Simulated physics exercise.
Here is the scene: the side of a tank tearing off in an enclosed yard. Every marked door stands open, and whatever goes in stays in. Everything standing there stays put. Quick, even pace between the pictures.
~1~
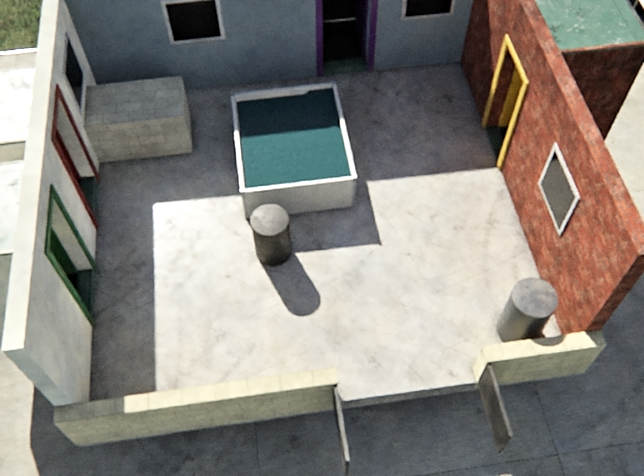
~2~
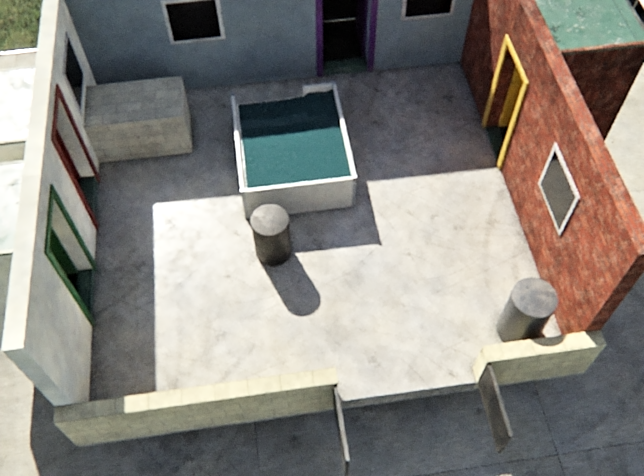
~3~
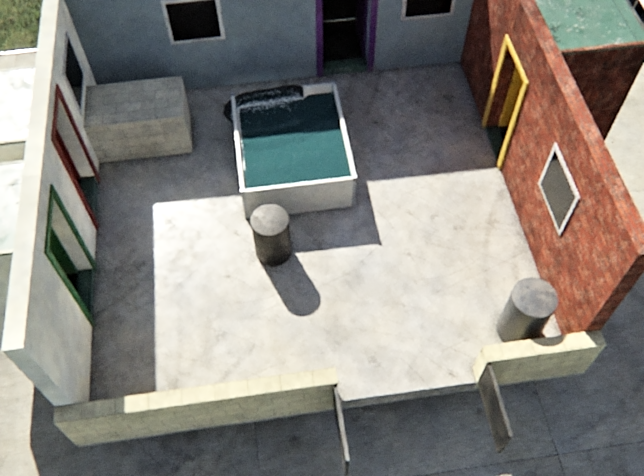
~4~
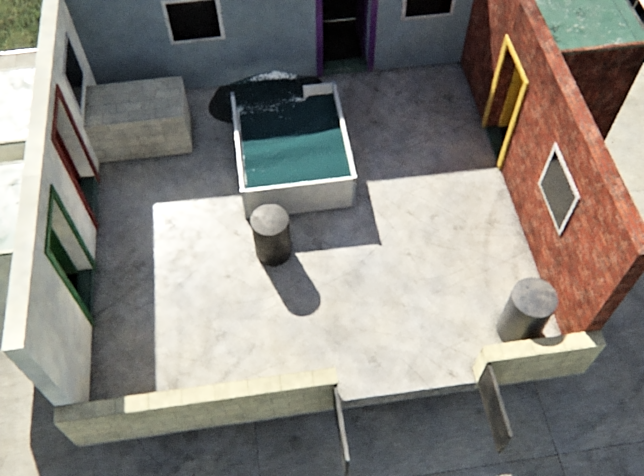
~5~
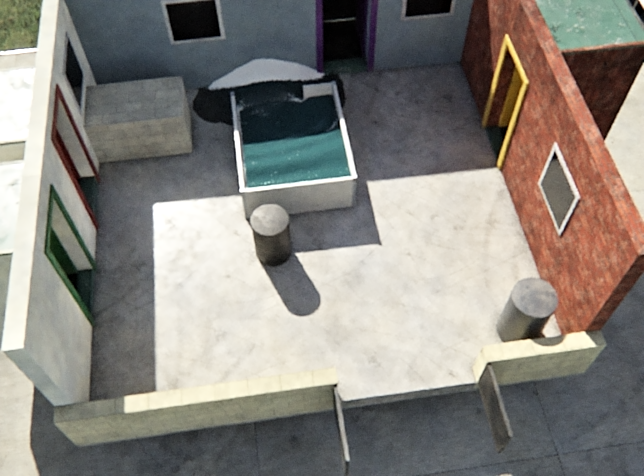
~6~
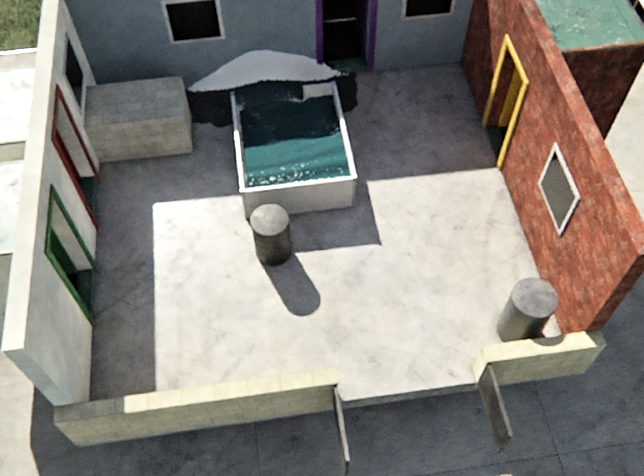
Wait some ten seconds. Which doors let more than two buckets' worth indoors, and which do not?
As I see it, the red door is going to stay inside the allowance, the yellow door is going to overshoot the allowance, the green door is going to stay inside the allowance, the purple door is going to stay inside the allowance.
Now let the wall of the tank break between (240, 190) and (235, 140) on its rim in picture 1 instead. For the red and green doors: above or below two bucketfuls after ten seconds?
Looking at both, the red one exceeds the mark while the green one exceeds the mark.
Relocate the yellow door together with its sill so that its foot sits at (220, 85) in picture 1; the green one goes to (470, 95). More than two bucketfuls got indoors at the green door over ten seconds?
The green one tops the limit, as far as I can tell.
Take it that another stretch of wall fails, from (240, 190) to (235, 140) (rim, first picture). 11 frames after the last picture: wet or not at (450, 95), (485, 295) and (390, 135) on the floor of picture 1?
Sequence: Spared / spared / spared.
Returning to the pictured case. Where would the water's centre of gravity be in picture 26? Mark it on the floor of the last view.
At about (279, 125).
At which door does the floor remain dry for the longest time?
I say the red one.
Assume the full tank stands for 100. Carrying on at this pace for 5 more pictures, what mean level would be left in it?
About 64 per cent.
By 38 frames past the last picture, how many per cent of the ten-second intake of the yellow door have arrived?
I make it 60 per cent.
A moment on, water covers 15 % of the floor; the red door not reached, the yellow door not reached, the green door not reached, the purple door wet at the sill, nothing in.
Next, water covers 25 % of the floor; the red door not reached, the yellow door not reached, the green door not reached, the purple door under two buckets in.
Then, water covers 35 % of the floor; the red door not reached, the yellow door over two buckets in, the green door not reached, the purple door under two buckets in.
Later, water covers 75 % of the floor; the red door not reached, the yellow door over two buckets in, the green door not reached, the purple door under two buckets in.
In the end, water covers 90 % of the floor; the red door wet at the sill, nothing in, the yellow door far over two buckets in, the green door wet at the sill, nothing in, the purple door under two buckets in.
